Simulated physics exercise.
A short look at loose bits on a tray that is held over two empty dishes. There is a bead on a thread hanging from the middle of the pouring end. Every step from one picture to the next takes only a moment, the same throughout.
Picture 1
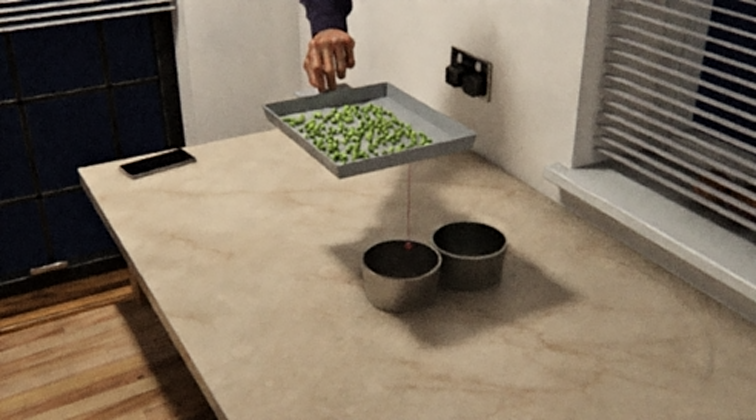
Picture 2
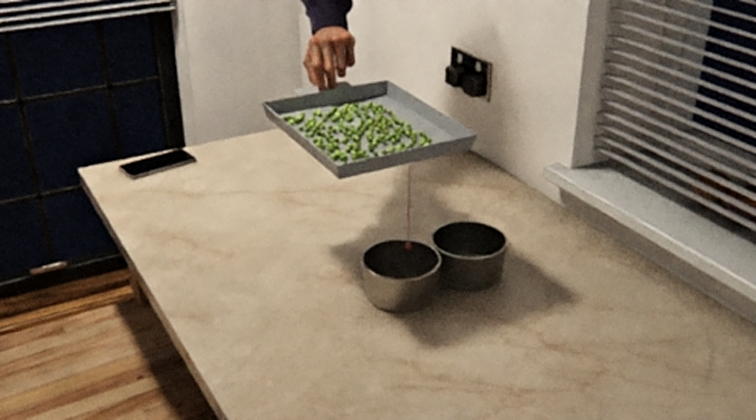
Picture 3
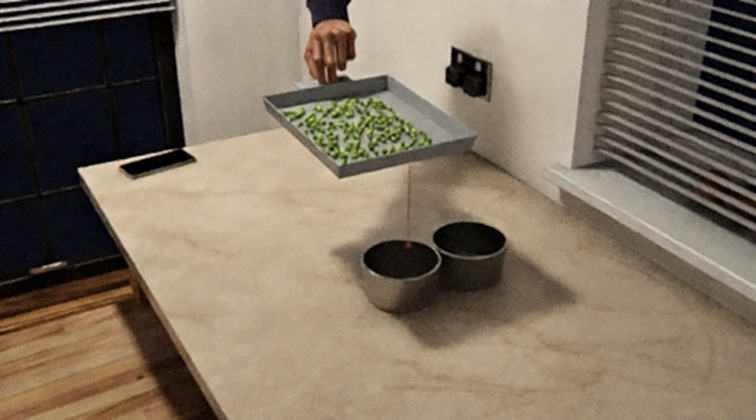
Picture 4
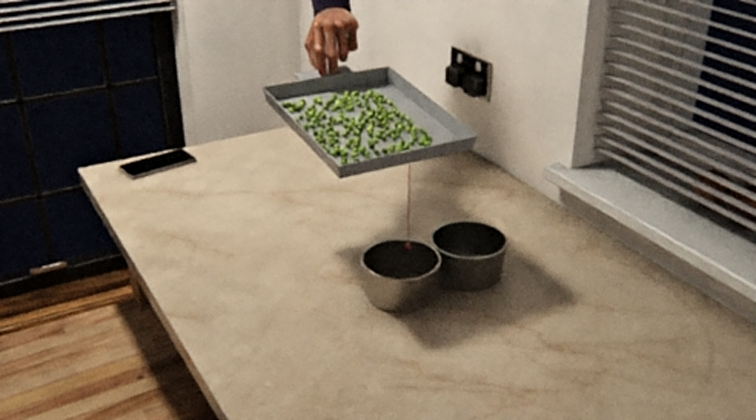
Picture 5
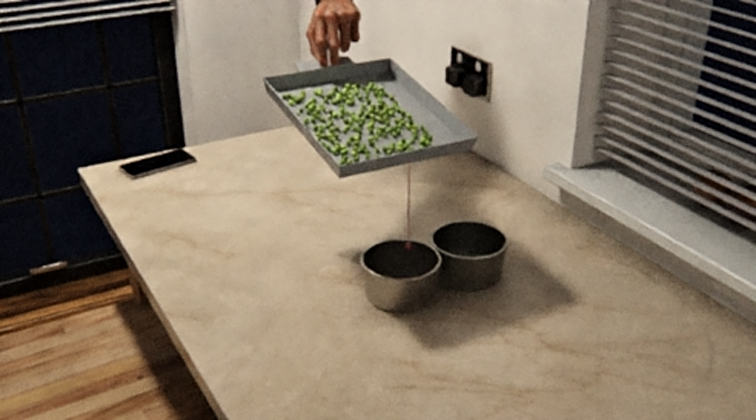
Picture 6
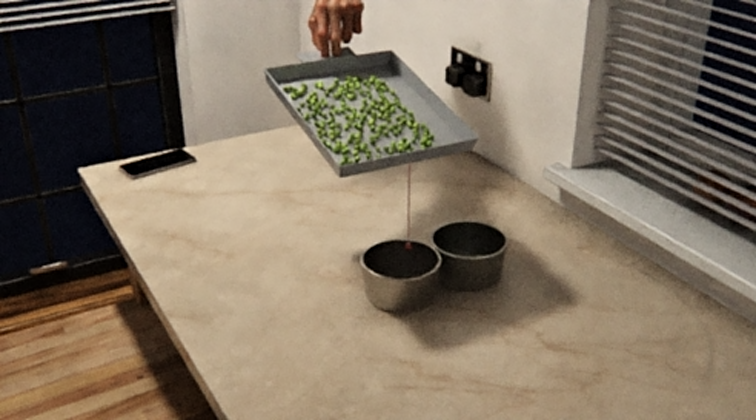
The clip opens on a hand holding a gray tray of loose green bits above two empty metal dishes on a pale table, a thread hanging from its near edge. The hand slowly raises the far end, tilting the tray slightly toward the dishes, while the bits stay scattered across it.
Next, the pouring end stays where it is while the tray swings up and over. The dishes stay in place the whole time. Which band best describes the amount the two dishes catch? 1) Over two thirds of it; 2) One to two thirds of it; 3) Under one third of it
The answer is 3.
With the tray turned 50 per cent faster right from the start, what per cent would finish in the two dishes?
That comes to about 20 in every hundred.
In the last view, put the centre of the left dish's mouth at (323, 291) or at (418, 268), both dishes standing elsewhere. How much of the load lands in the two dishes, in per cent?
About 20% on the first try and 70% on the second.
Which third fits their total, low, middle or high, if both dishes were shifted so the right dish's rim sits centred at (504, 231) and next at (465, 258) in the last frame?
Try 1 - less than a third; try 2 - more than two thirds.
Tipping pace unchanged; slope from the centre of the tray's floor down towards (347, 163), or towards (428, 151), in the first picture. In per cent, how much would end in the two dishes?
Respectively 10 and 90 in a hundred.
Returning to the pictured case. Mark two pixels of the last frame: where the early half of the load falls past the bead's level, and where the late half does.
I'd place the first part at (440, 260) and the rest at (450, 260).
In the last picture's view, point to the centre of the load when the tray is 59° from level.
Roughly (406, 147).
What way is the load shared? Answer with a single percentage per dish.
Roughly: Left 10 %, right 10 %.
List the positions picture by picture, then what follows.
The first picture shows corners of the pouring end at (339, 163) and (472, 133), level; middle of the load at (362, 132), dried peas; left dish at (421, 291); right dish at (490, 269); bead on its thread at (408, 247).
The second picture shows corners of the pouring end at (340, 163) and (472, 133), level; middle of the load at (362, 131).
The third picture shows corners of the pouring end at (340, 163) and (473, 134), tipped barely, level across its low end; middle of the load at (362, 128).
The fourth picture shows corners of the pouring end at (340, 163) and (473, 135), tipped a little, level across its low end; middle of the load at (363, 124).
The fifth picture shows corners of the pouring end at (341, 163) and (474, 136), tipped a little, level across its low end; middle of the load at (363, 120).
The sixth picture shows corners of the pouring end at (342, 164) and (475, 136), tipped a little, level across its low end; middle of the load at (364, 116); left dish at (421, 291); right dish at (490, 269).
Soon after the last picture, tray tipped steeply; nearly all on the tray; a stray few in the air.
A little later, tray tipped right over; nearly all on the tray; a stray few outside both; a small part in the air.
Later still, tray tipped past a quarter turn; a small part in the left dish; a small part in the right dish; most outside both.
At rest, tray tipped past a quarter turn; a small part in the left dish; a small part in the right dish; most outside both.
